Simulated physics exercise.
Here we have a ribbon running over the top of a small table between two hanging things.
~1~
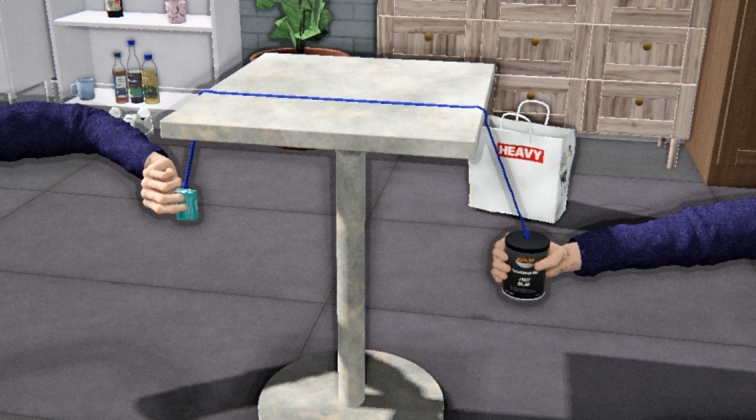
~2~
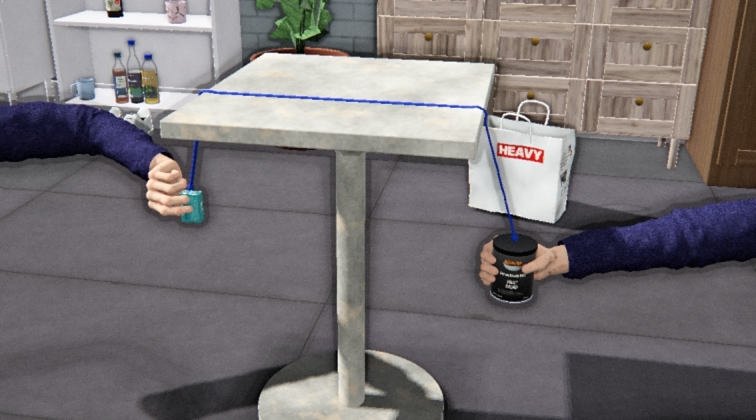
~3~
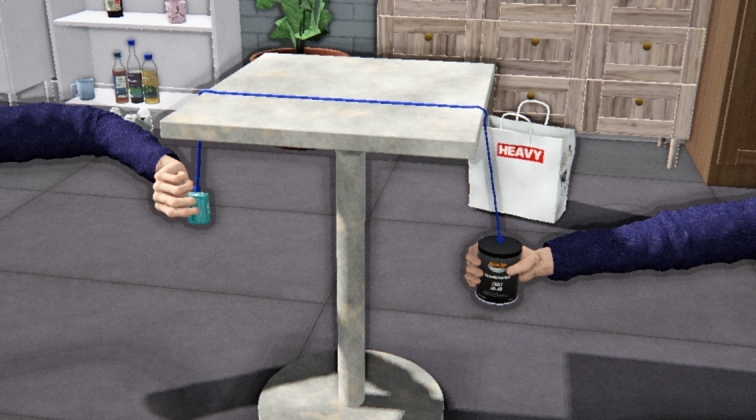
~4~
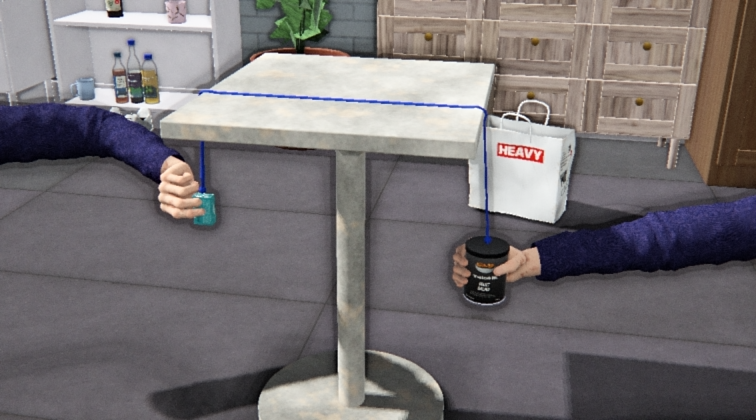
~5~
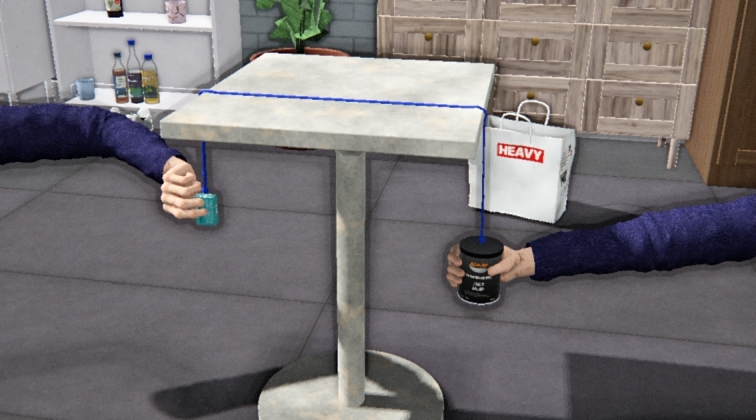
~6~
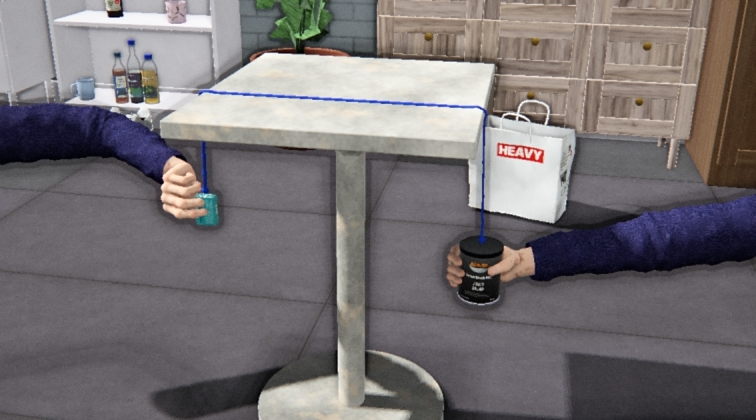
Two hands holding a black tin and a small teal object on a blue ribbon over a table, both easing slightly inward.
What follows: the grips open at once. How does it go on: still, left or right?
The ribbon slides rightwards.
Then, 0.38 s past the final frame, left matchbox pulled up onto the top; right tin down on the floor.
Then, 0.72 s past the final frame, left matchbox down on the floor; right tin down on the floor.
When it is over, left matchbox down on the floor near (636, 411); right tin down on the floor. The ribbon runs down on the right.
